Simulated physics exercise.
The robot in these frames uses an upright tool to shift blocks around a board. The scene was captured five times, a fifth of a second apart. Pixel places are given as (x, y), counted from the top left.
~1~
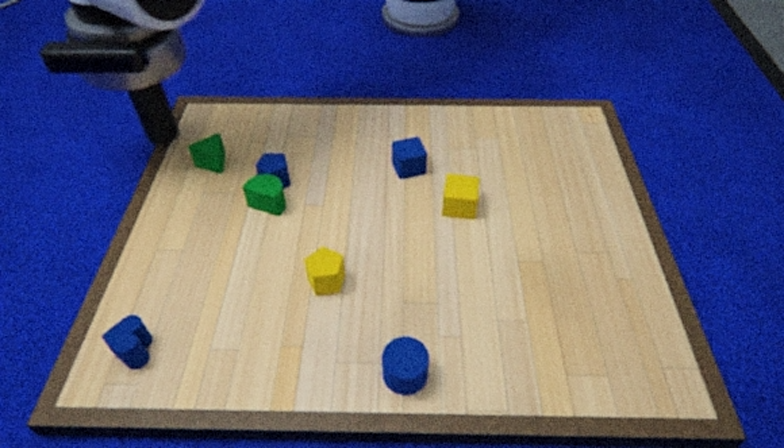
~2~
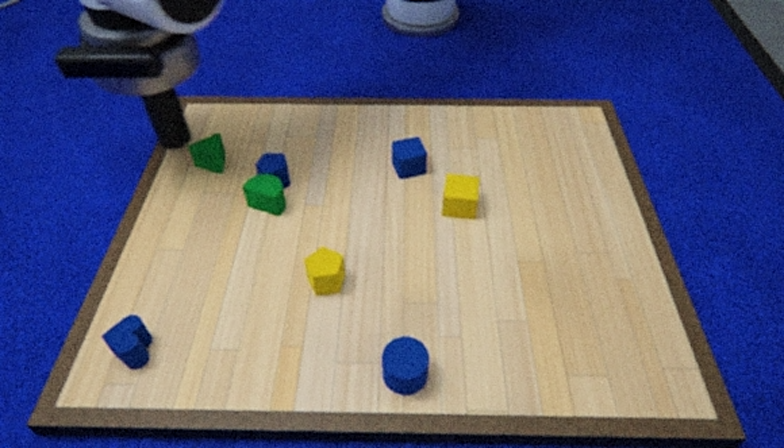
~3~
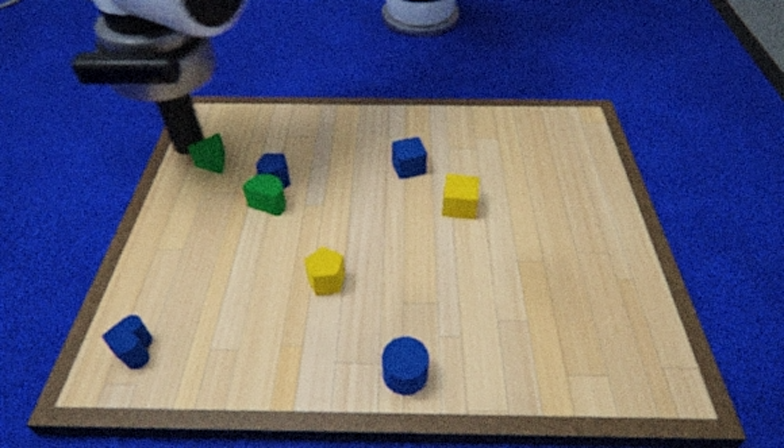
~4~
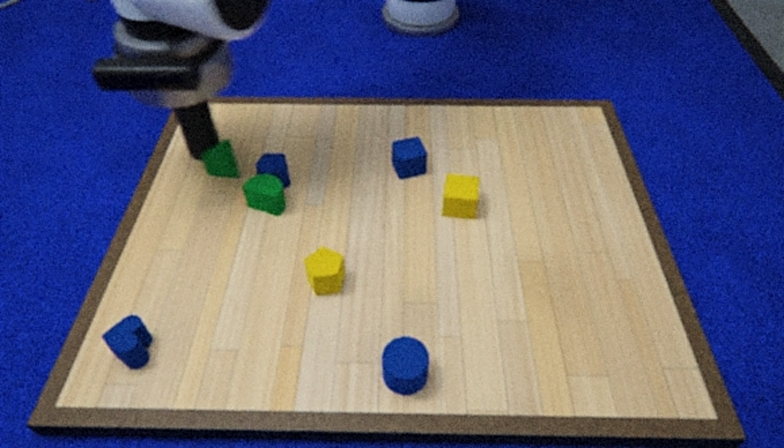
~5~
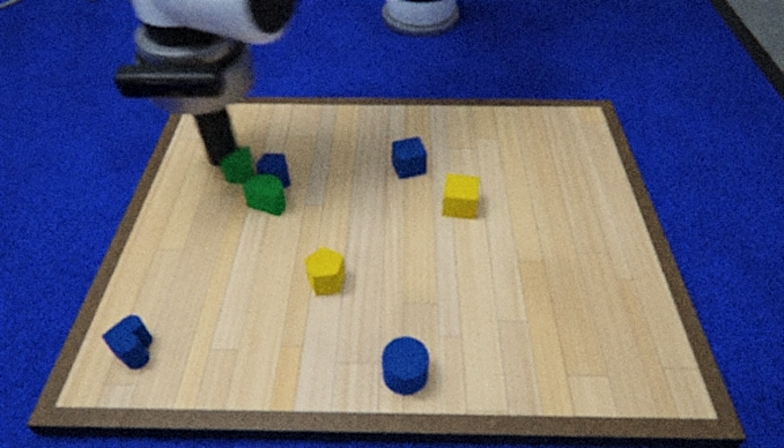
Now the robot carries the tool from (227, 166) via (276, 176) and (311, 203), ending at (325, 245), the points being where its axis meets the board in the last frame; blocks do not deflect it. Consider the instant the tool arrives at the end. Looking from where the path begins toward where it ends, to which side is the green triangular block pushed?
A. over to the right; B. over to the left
My pick is A.
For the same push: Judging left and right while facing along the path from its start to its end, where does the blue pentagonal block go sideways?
Gets pushed left.
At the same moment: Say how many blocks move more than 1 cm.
The number is three or more.
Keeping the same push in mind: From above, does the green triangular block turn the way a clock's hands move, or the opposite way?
Answer: Clockwise.
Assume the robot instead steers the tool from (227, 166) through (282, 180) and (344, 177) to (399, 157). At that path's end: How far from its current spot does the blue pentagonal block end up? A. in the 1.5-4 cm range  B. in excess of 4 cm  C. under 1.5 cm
Choice B: In excess of 4 cm.
On the path given first. One third of the way, tool at (274, 167); green triangular block at (274, 175), turned 30° clockwise; green half-round block at (276, 201), turned 25° clockwise; blue pentagonal block at (302, 175), turned 15° anticlockwise.
Two thirds of the way, tool at (310, 194); green triangular block at (296, 204), turned 60° clockwise; green half-round block at (273, 227), turned 80° clockwise; blue pentagonal block at (334, 198), turned 75° anticlockwise.
At the end, tool at (324, 235); green triangular block at (295, 239), turned 110° clockwise; green half-round block at (268, 231), turned 95° clockwise; blue pentagonal block at (354, 209), turned 105° anticlockwise; yellow pentagonal block in place.
